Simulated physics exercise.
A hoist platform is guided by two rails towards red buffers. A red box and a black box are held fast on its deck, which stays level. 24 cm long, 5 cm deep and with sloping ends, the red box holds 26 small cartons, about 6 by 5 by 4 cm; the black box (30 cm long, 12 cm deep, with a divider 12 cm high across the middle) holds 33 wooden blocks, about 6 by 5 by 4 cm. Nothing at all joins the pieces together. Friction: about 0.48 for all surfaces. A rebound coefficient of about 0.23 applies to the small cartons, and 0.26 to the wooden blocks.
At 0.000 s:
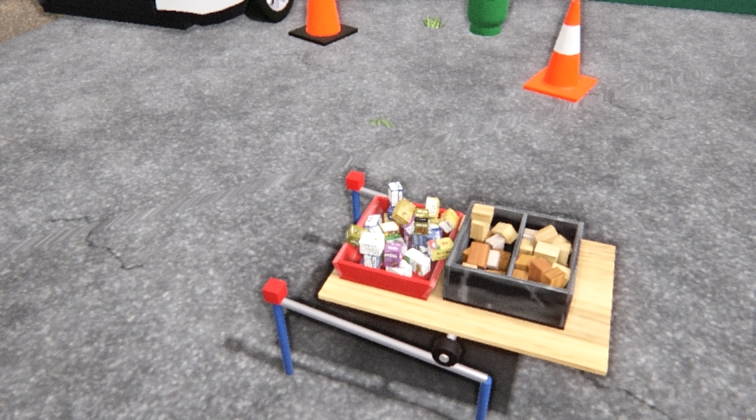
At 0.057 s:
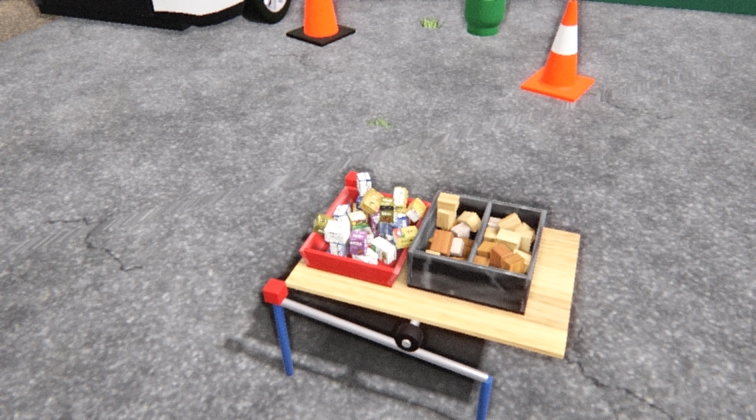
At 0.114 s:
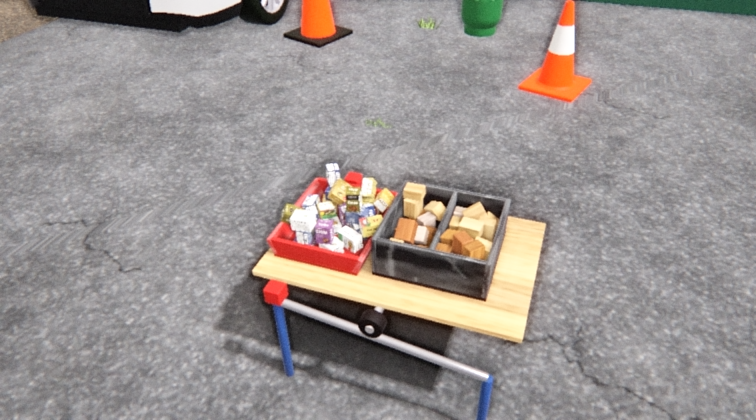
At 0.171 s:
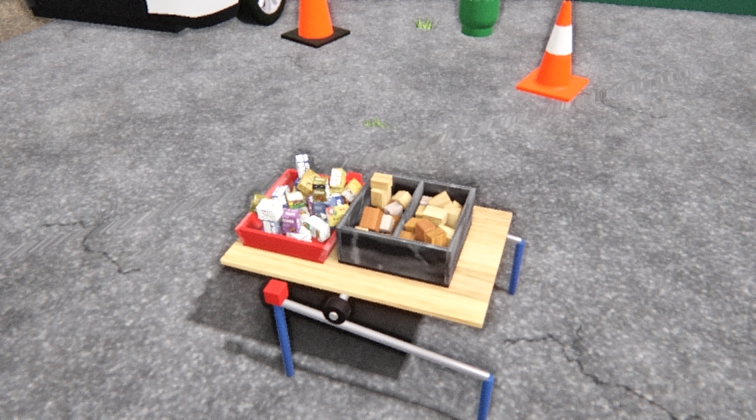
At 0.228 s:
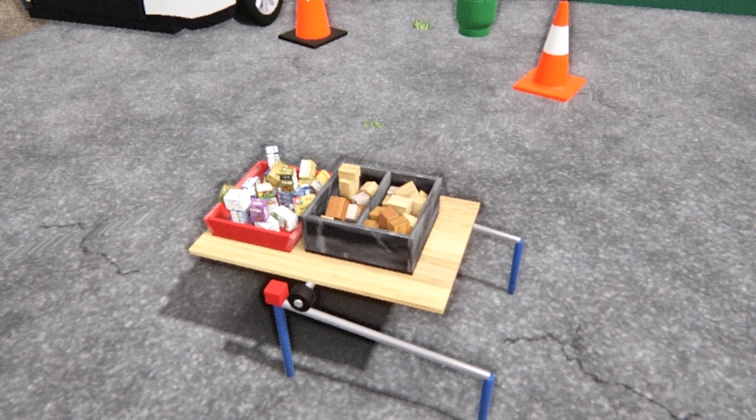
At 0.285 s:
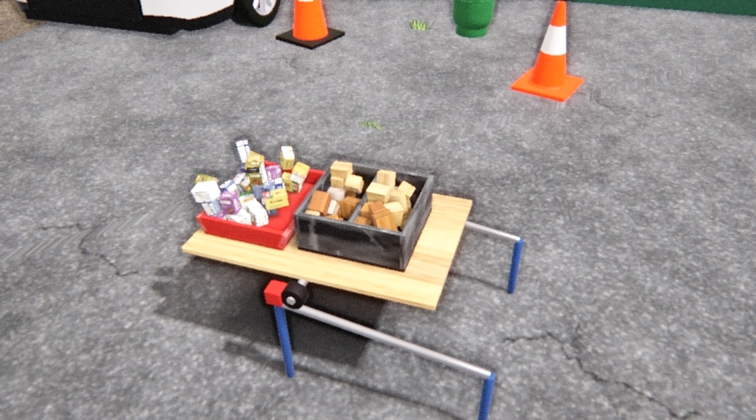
The video shows a wooden platform carrying a red box of small cartons and a divided black box of wooden blocks sliding leftward along two rails, then the cartons surging toward and over the red box's left rim.
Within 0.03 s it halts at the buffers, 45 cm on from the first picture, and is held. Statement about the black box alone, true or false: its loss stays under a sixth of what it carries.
True.
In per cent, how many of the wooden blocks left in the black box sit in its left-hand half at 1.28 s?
Close to 40 percent, I reckon.
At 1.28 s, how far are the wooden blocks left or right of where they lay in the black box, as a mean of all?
About 0 cm to the left.
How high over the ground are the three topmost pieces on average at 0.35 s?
Height, averaged: Around 56 cm.
After 0.35 s, 5 of 26 out of the red box and 0 of 33 out of the black box.
After 0.51 s, 9 of 26 out of the red box and 0 of 33 out of the black box.
After 0.73 s, 9 of 26 out of the red box and 0 of 33 out of the black box.
Final count (at 1.28 s), 9 of 26 out of the red box and 0 of 33 out of the black box. Asked share, 0 of 33, 0 per cent.
